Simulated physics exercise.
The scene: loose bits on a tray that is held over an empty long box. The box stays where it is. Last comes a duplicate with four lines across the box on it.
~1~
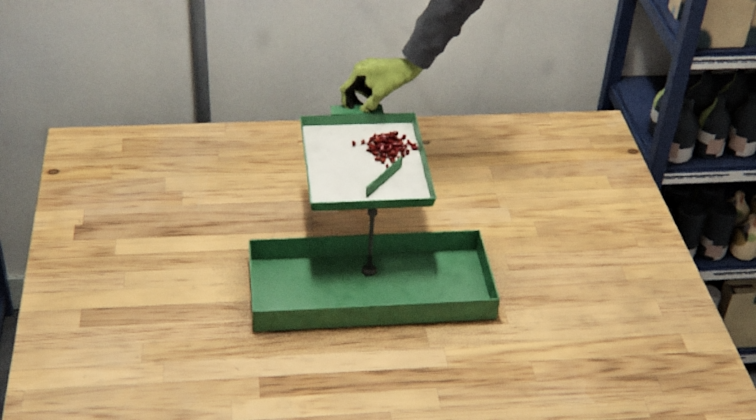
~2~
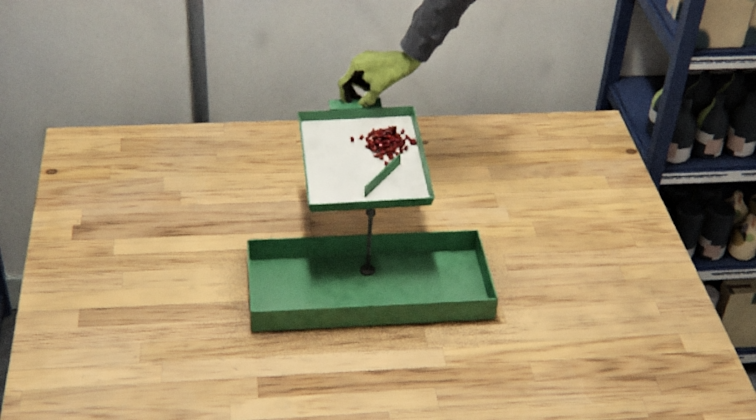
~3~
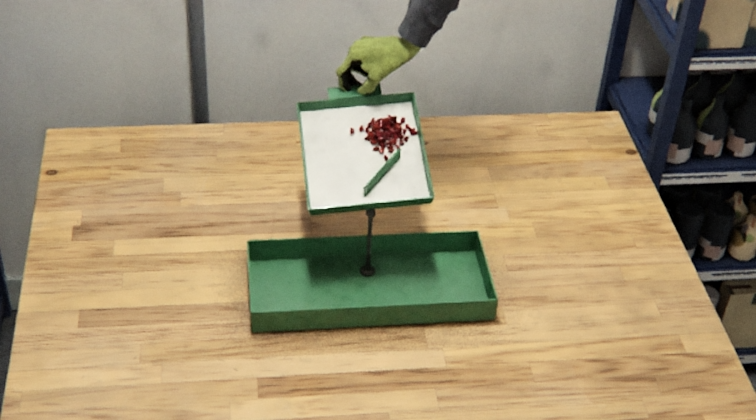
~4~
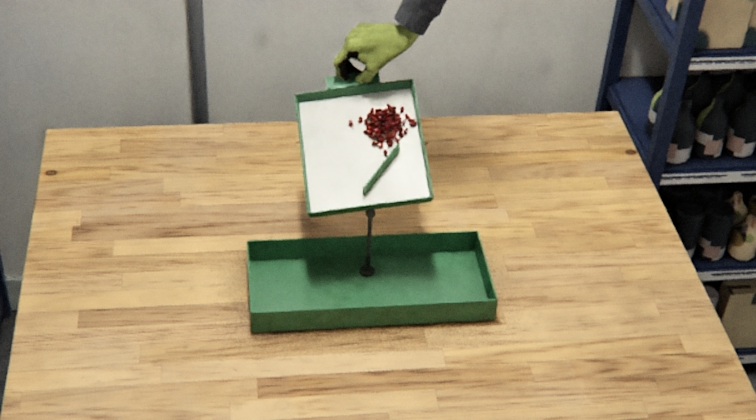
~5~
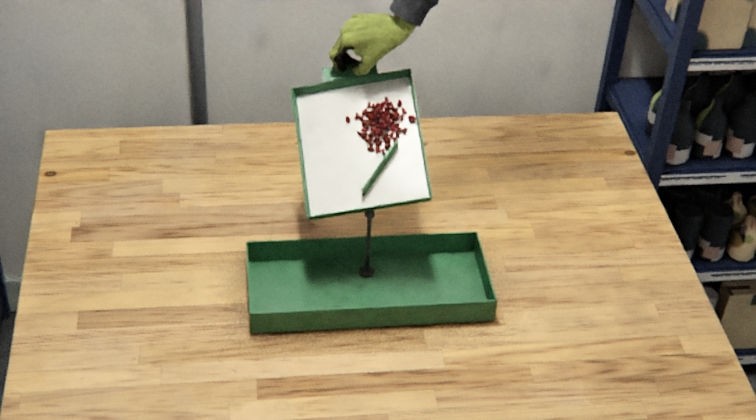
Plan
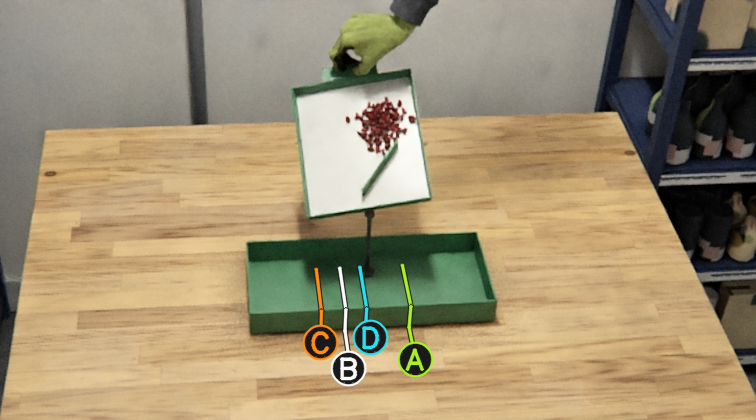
In a workroom with a pale wall and blue shelving at the right, a steady camera looks down on a light wooden table. A gloved yellow-green hand in a grey sleeve grips the back of a green-rimmed white tray, which carries dark red beans and a slanted green strip above an empty green box. The hand steadily raises the tray's far edge, tilting its surface toward the viewer, while its near left corner sinks slightly.
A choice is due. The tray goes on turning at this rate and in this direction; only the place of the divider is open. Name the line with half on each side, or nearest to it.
C is best.
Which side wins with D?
The left side.
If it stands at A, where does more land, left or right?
The left side.
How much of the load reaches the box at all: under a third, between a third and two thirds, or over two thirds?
Over two thirds.
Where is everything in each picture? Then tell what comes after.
Corners of the pouring end at (313, 201) and (434, 197), level; middle of the load at (386, 146), kidney beans, in the first picture.
Corners of the pouring end at (311, 203) and (432, 196), barely tipped; fin from (365, 187) to (400, 153), in the second picture.
Corners of the pouring end at (310, 207) and (432, 195), a little tipped; front corners of the box at (252, 312) and (498, 300), in the third picture.
Corners of the pouring end at (310, 211) and (431, 195), clearly tipped; far corners at (297, 96) and (411, 81), in the fourth picture.
Corners of the pouring end at (309, 215) and (429, 195), clearly tipped; the left corner sinks clearly lower, in the fifth picture.
On the marked copy, line A crosses the front rim at (410, 305); line B crosses the front rim at (345, 308); line C crosses the front rim at (321, 310); line D crosses the front rim at (366, 307).
For line A, of what is caught, all on the left of the divider, none on the right.
For line B, of what is caught, nearly all on the left of the divider, a small part on the right.
For line C, of what is caught, about a third on the left of the divider, about two thirds on the right.
For line D, of what is caught, all on the left of the divider, none on the right.
